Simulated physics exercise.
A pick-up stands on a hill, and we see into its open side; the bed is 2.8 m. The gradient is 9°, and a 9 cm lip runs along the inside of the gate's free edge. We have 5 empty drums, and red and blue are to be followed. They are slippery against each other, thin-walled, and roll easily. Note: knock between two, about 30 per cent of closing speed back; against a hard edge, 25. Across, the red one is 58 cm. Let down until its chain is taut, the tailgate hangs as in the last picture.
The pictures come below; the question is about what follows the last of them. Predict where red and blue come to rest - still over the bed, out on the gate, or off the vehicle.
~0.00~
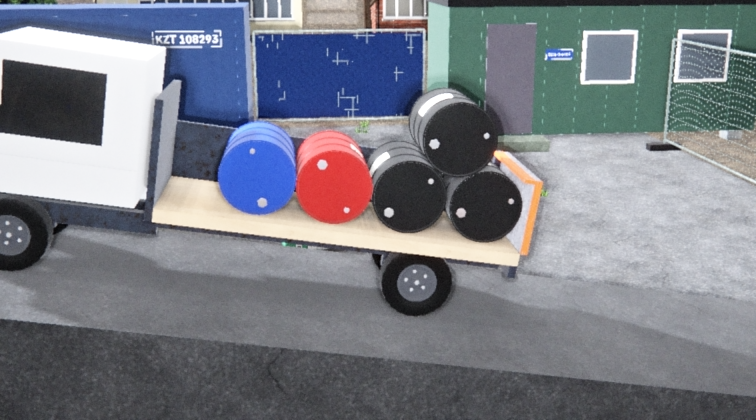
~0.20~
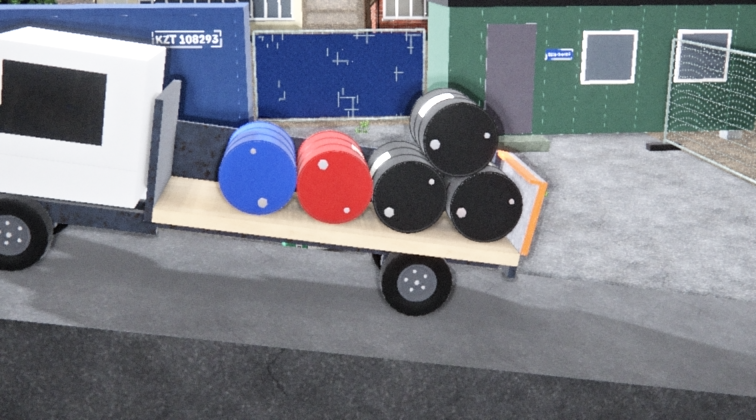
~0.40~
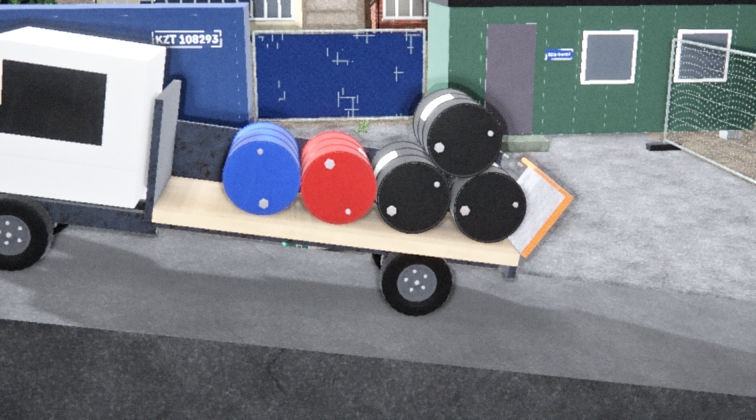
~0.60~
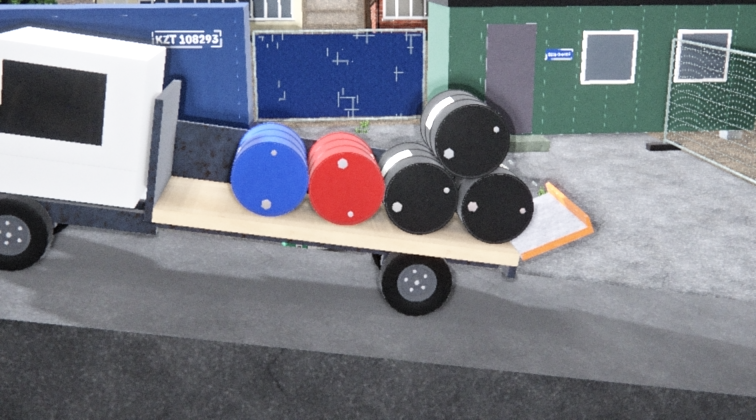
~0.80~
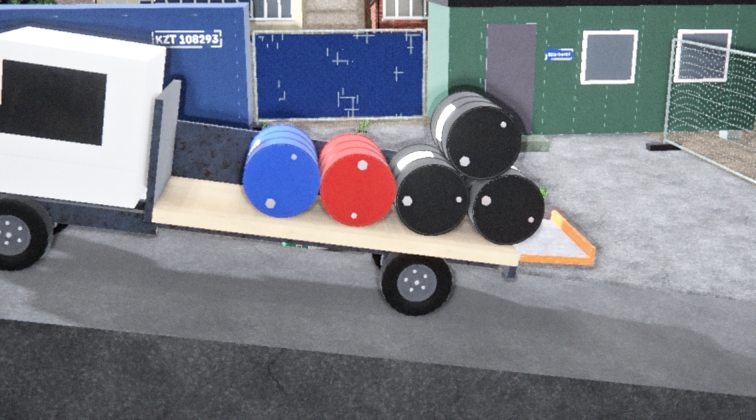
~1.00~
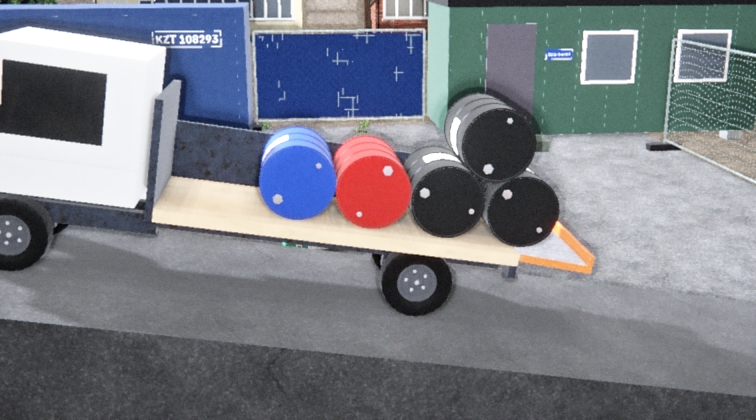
Final positions: Red - off the vehicle; blue - off the vehicle.
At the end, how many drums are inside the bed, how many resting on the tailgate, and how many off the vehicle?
0 / 0 / 5.
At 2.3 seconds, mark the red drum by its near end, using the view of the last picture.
(510, 211), roughly.
After 1.6 s, red is on the bed, 70 cm short of the hinge, rolling right; blue is on the bed, 125 cm short of the hinge, rolling right; 0 of 5 are out.
After 2.3 s, red is on the bed, 10 cm short of the hinge, rolling right; blue is on the bed, 70 cm short of the hinge, rolling right; 2 of 5 are out.
After 3.1 s, red is on the gate, 55 cm past the hinge, rolling right; blue is on the bed, 5 cm short of the hinge, rolling right; 3 of 5 are out.
After 4.0 s, red is off the vehicle; blue is dropping off the gate; 5 of 5 are out.
At rest (5.6 s), red is out on the ground; blue is off the vehicle; 5 of 5 are out.
